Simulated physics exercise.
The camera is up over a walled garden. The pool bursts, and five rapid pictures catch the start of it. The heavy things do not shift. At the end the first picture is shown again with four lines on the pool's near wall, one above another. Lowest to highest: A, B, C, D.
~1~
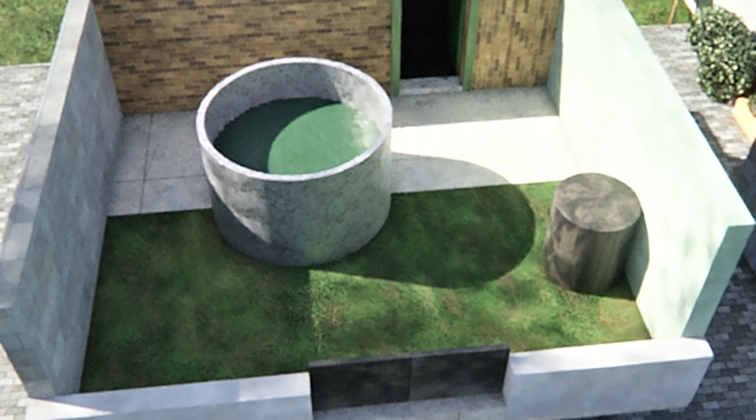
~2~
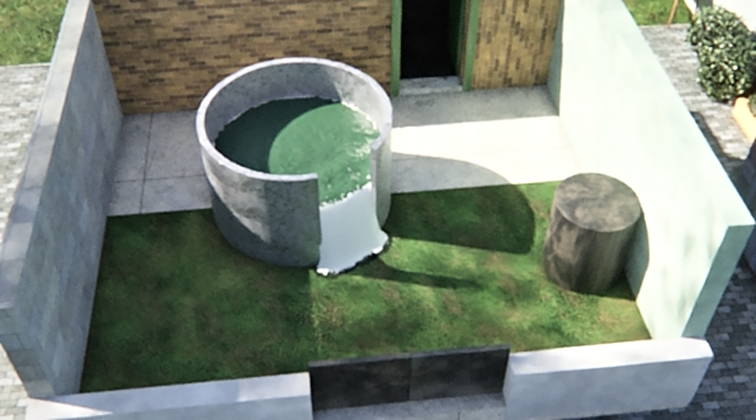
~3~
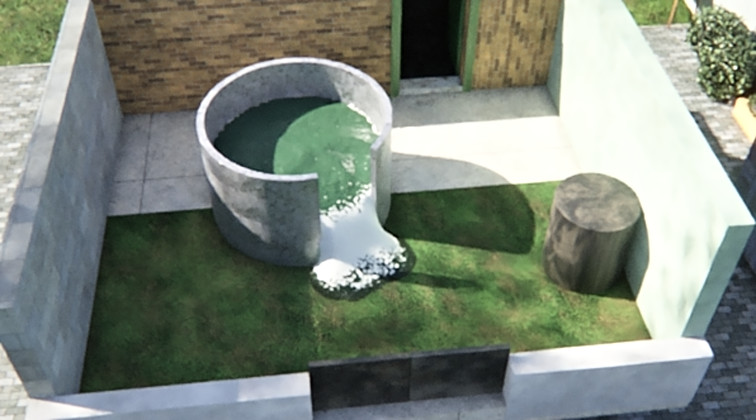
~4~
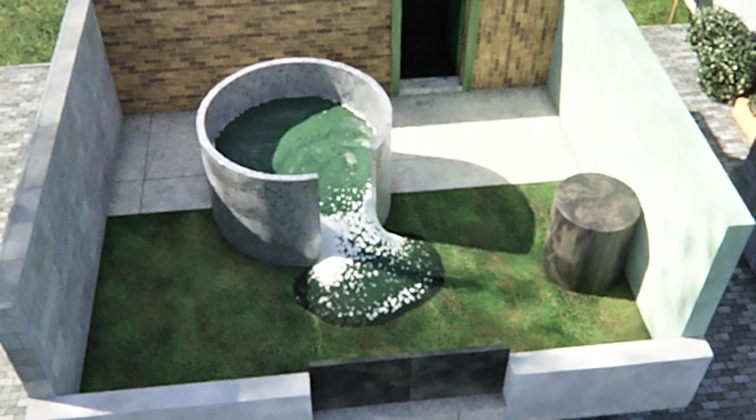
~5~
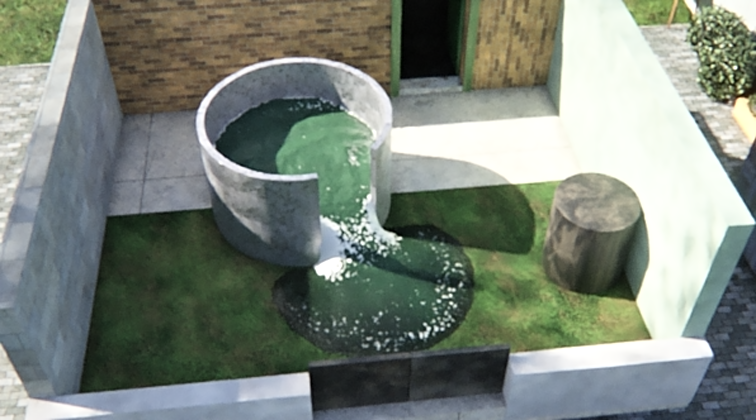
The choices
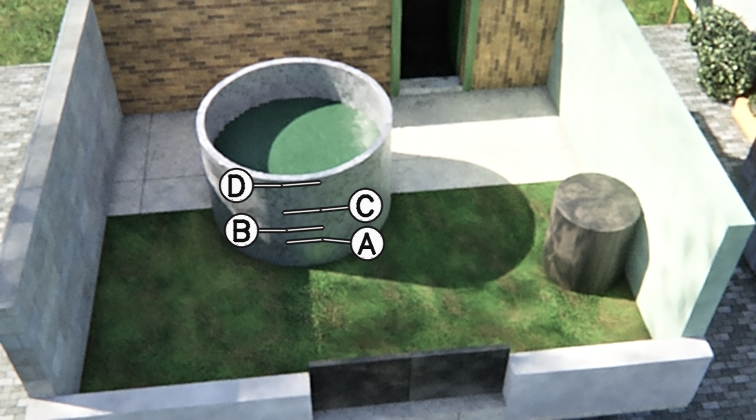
A round grey stone pool of dark green water stands on the lawn of a walled garden, seen from a fixed view high above. Behind it are pale paving, a brick wall and a green-framed doorway, with a dark cylinder at right and a low dark gate in front. A gap opens in the pool's side, and white, foaming water pours out, spreading across the grass in a widening dark puddle.
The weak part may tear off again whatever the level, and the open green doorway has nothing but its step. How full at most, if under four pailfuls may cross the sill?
The answer is line C.
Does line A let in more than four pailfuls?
No, that is safe.
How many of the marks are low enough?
Three.
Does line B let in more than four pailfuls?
No, that is safe.
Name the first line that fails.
D it is.
On the marked copy, A at (305, 240); B at (304, 228); C at (302, 211); D at (300, 184); from the bottom up A, B, C, D.
For line A, nothing gets over.
For line B, nothing gets over.
For line C, a bucket or two gets in.
For line D, about 12 bucketfuls get in.
